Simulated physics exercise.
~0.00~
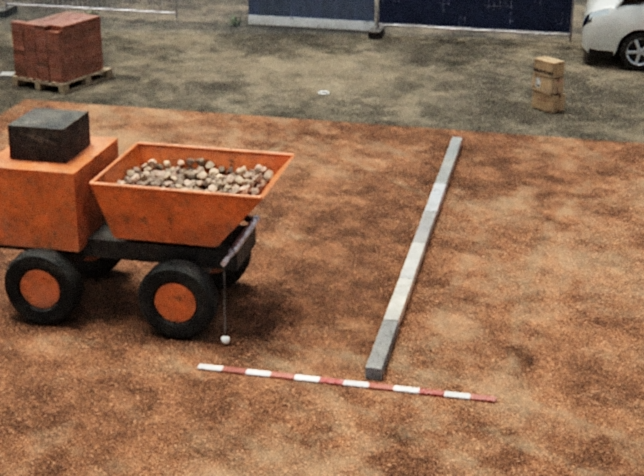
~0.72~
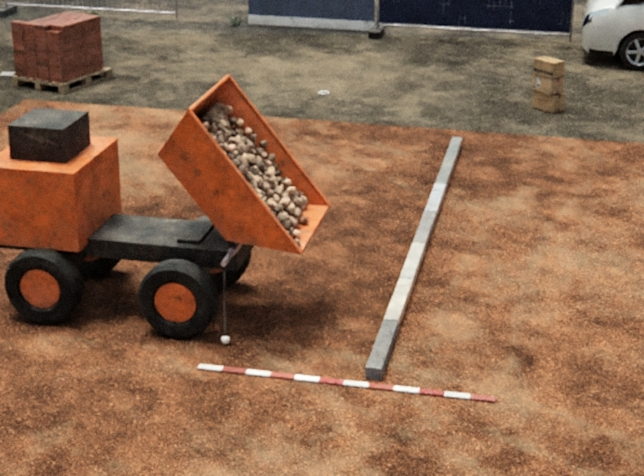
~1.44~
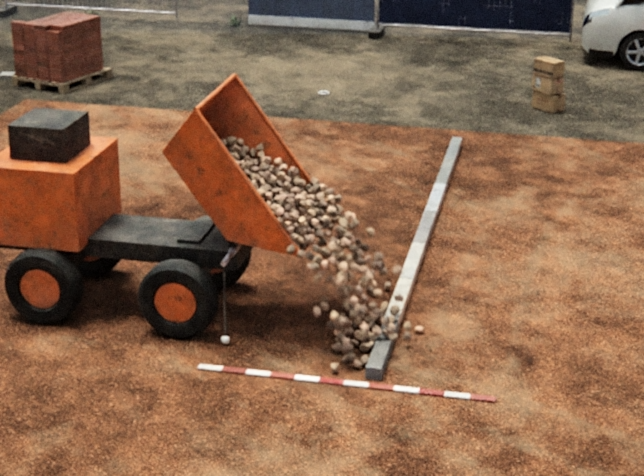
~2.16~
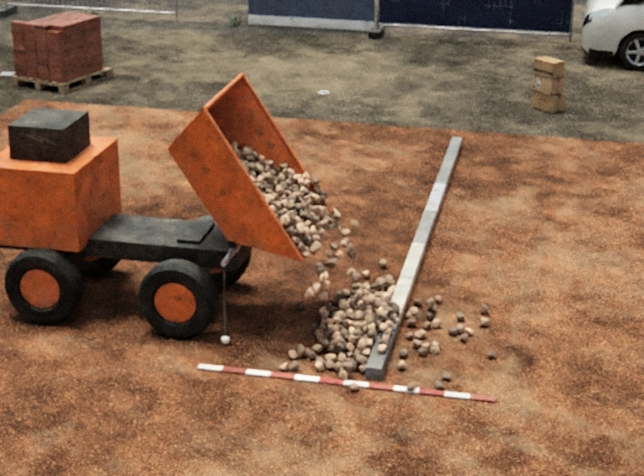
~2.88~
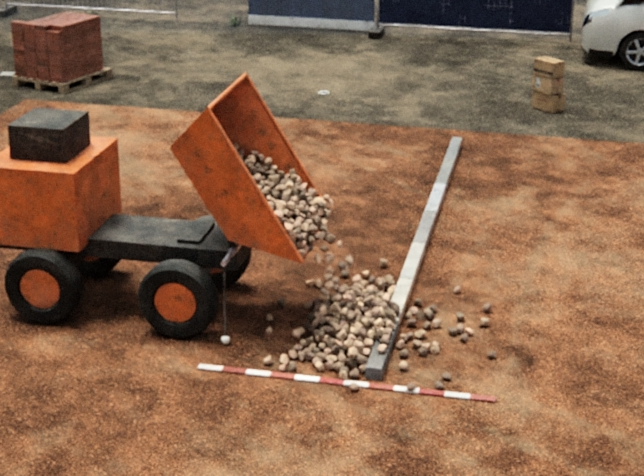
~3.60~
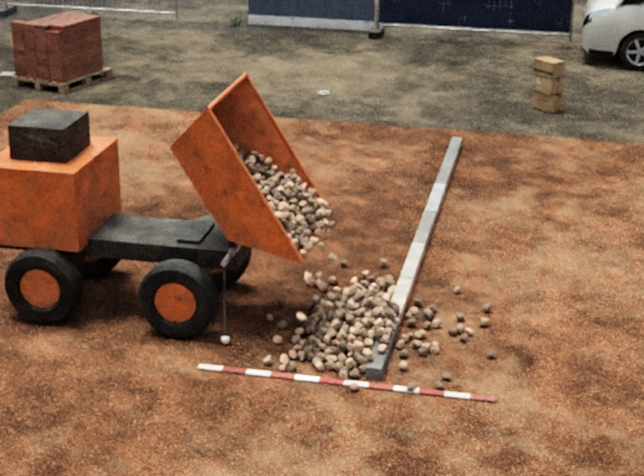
An orange dumper tips its skip, spilling stones against a kerb, with many staying inside.
